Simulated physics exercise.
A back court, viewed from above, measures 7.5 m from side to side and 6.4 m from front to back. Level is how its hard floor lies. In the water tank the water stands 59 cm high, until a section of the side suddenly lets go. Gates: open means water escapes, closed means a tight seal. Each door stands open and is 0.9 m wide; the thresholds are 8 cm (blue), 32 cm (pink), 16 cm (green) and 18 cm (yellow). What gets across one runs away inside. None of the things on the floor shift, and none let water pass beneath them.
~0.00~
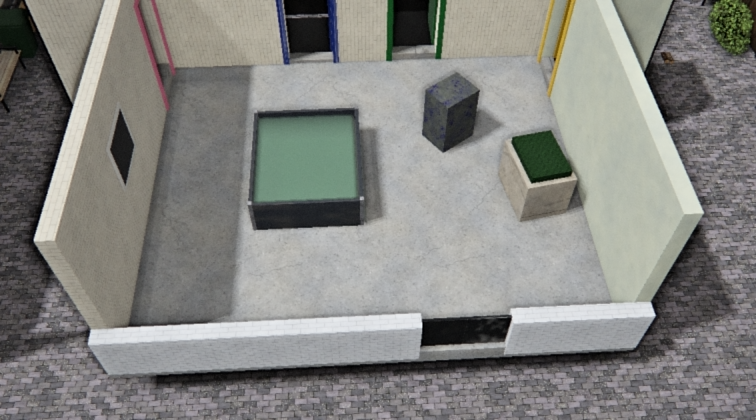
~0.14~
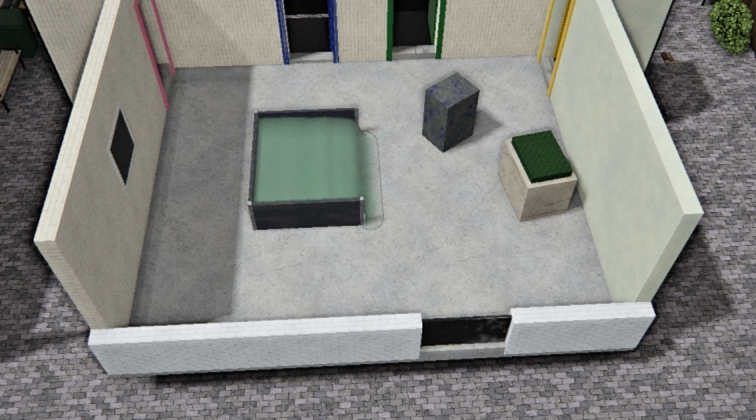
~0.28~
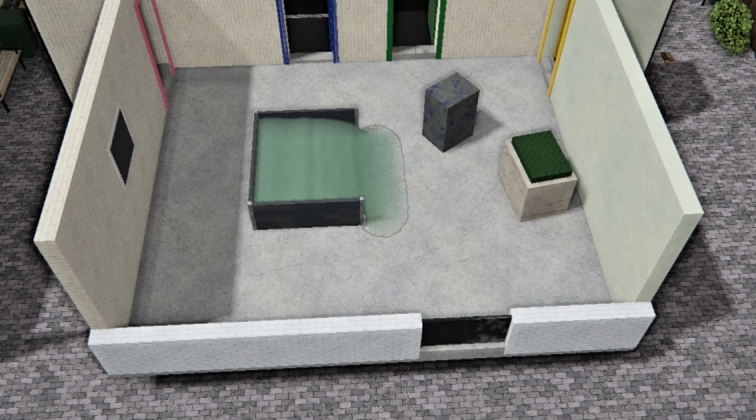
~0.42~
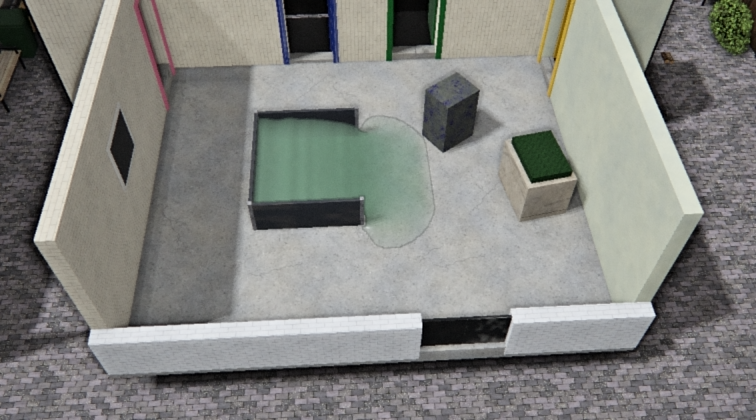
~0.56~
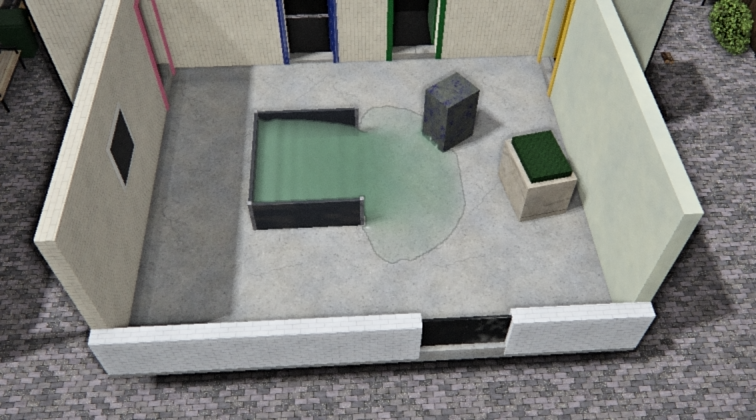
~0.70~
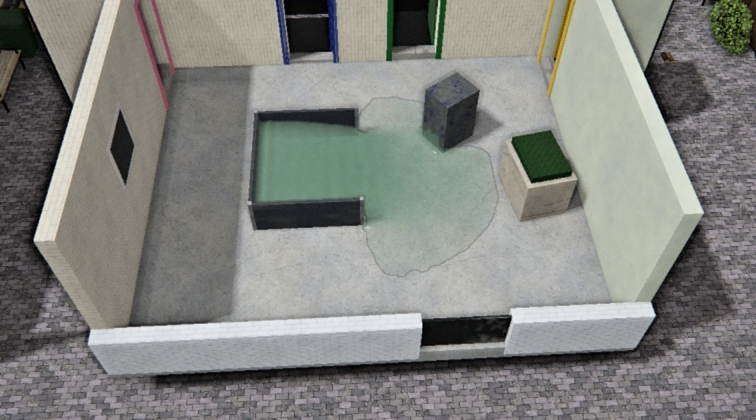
Walled back court with open doorways, green-tinted water pouring from the right side of a dark tank and spreading around a stone block.
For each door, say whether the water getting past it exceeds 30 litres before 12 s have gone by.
As I see it, blue door: Within the limit. Pink door: Within the limit. Green door: Within the limit. Yellow door: Within the limit.
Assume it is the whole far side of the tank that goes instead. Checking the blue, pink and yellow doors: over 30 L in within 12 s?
Door blue goes beyond, door pink stays within, door yellow stays within.
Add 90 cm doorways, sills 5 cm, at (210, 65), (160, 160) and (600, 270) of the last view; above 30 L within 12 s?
Check each in turn: The first fails, the second fails, the third succeeds.
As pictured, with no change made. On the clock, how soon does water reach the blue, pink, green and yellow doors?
The front reaches blue at 3.6 s, pink at 7.5 s, green at 2.0 s, yellow at 2.0 s.
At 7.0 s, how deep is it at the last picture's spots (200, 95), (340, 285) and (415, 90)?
Depths in turn: Roughly 1, 4 and 7 centimetres.
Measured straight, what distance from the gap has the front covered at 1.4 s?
That works out near 4.0 m.
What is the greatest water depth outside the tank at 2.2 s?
About 32 cm.
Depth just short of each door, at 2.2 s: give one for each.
Depths in cm: Blue 0, pink 0, green 9, yellow 4.
After 1.4 s water covers 25 % of the floor and is deepest (38 cm) near (499, 179); blue door not reached, pink door not reached, green door not reached, yellow door not reached.
After 2.2 s water covers 40 % of the floor and is deepest (32 cm) near (502, 194); blue door not reached, pink door not reached, green door 9 cm at the sill, 0 L in, yellow door 4 cm at the sill, 0 L in.
After 3.5 s water covers 45 % of the floor and is deepest (24 cm) near (538, 75); blue door not reached, pink door not reached, green door 10 cm at the sill, 0 L in, yellow door 18 cm at the sill, 2 L in.
After 7.0 s water covers 80 % of the floor and is deepest (13 cm) near (568, 176); blue door 5 cm at the sill, 0 L in, pink door not reached, green door 6 cm at the sill, 0 L in, yellow door 8 cm at the sill, 5 L in.
After 12.0 s water covers 100 % of the floor and is deepest (10 cm) near (125, 352); blue door 3 cm at the sill, 0 L in, pink door 5 cm at the sill, 0 L in, green door 4 cm at the sill, 0 L in, yellow door 5 cm at the sill, 6 L in.
